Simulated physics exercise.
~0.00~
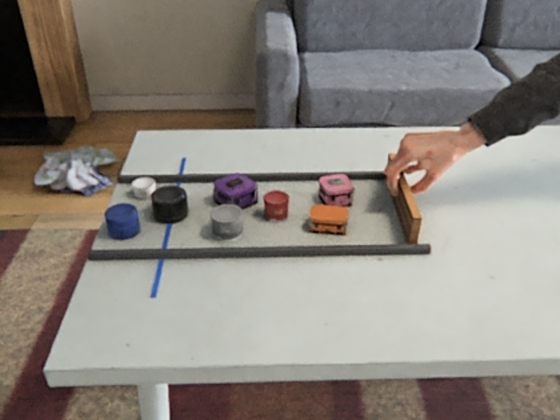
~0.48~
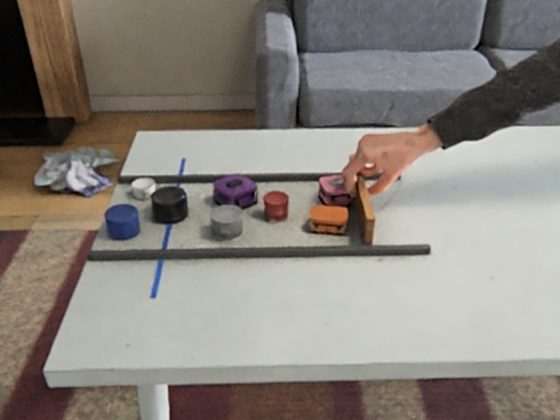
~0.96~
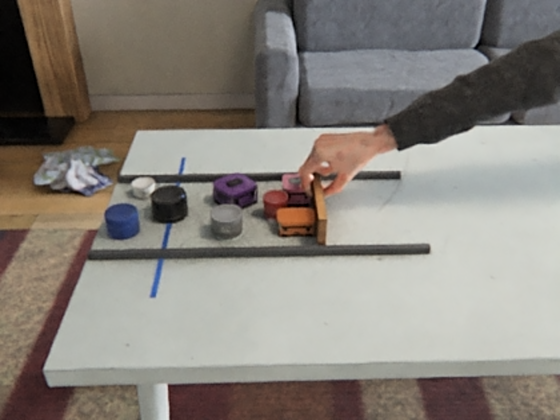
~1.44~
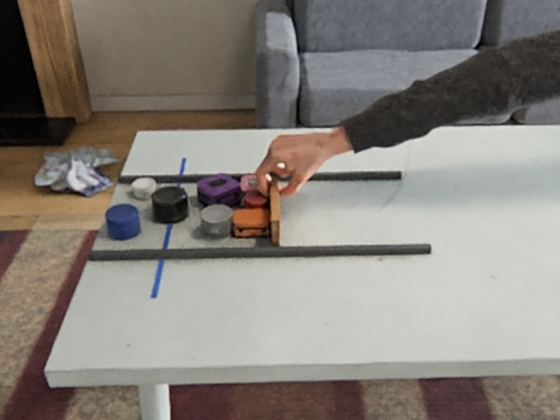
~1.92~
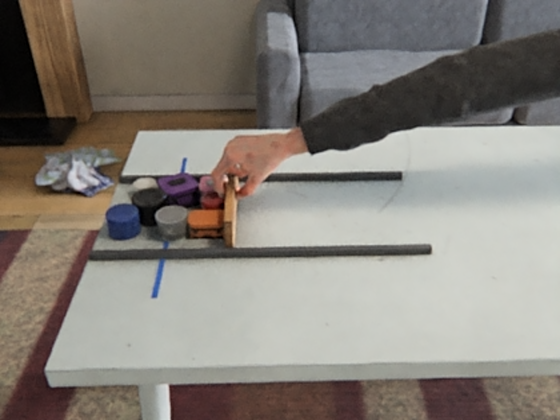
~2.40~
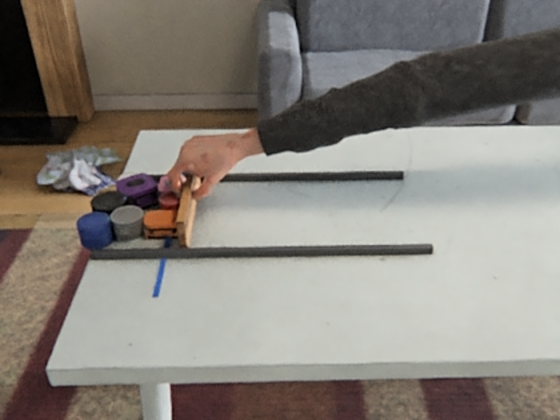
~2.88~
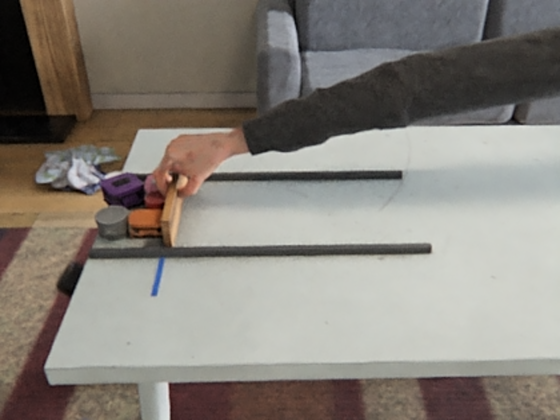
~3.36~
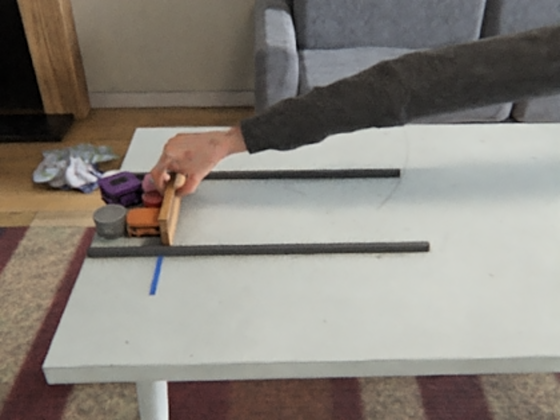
The clip opens on a pale table where small lids and cases sit between two dark rails, with a strip of blue tape near the left edge. A hand holds a wooden board upright at the right and slides it left, soon meeting the orange and pink cases. The board keeps pushing, gathering the red, gray and purple pieces into a cluster. The crowd then shoves the black and blue lids past the tape toward the edge. Both lids drop off, and the hand stops near the tape with the gray, purple, orange and pink pieces still on the table.
